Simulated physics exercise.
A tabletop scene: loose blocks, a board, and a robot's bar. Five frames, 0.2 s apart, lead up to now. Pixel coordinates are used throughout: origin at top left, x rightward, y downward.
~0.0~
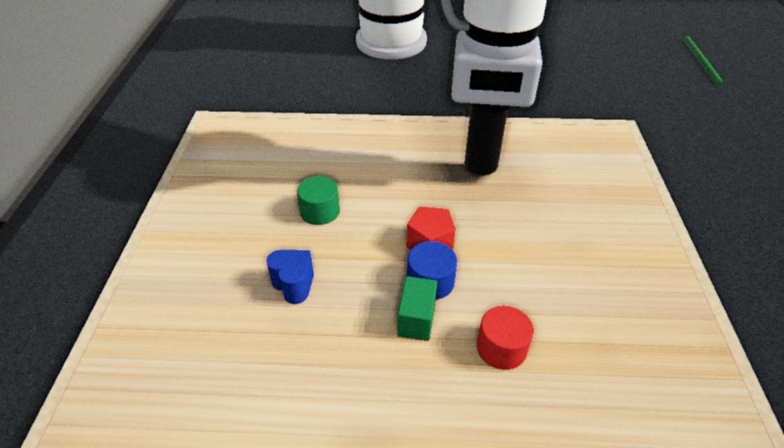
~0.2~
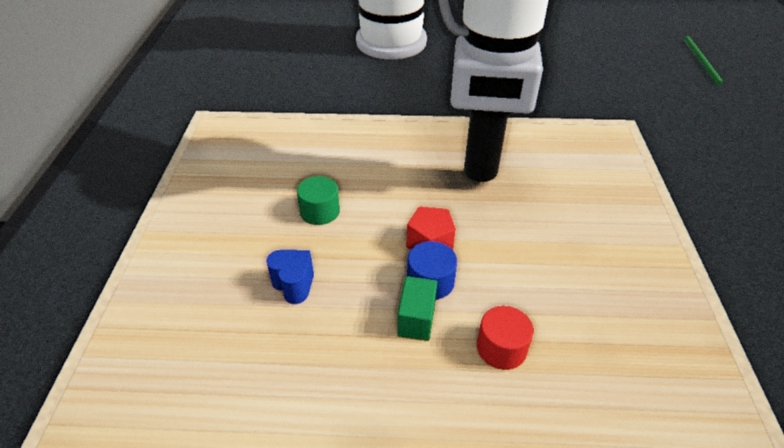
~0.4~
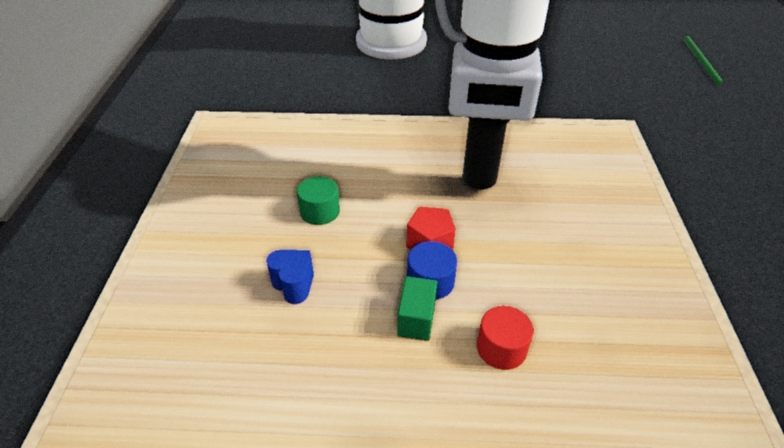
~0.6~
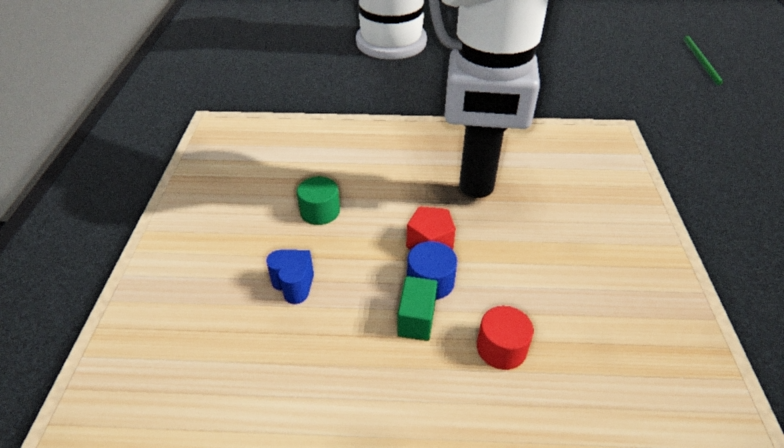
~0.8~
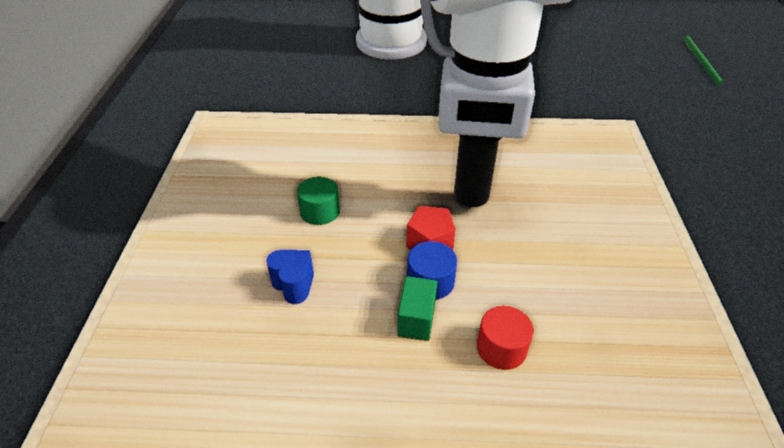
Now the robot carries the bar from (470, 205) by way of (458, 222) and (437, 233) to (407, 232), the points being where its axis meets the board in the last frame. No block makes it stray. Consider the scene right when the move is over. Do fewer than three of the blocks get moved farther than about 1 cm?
It seems so.
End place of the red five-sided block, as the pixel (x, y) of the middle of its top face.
It will end up at (389, 238).
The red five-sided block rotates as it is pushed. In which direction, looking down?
Top view: Counterclockwise.
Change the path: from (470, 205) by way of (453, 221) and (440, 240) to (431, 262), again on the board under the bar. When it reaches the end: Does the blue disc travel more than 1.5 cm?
Yes, it checks out.
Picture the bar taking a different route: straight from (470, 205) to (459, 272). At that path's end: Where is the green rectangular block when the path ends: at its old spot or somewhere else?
It will be nudged away from its spot.
The first path, step by step. Halfway along, bar (450, 221); red five-sided block (419, 227); blue disc (430, 261).
At the end, bar (408, 224); green disc still; green rectangular block (419, 302); red five-sided block (389, 238), turned 30° anticlockwise; blue disc (429, 262).
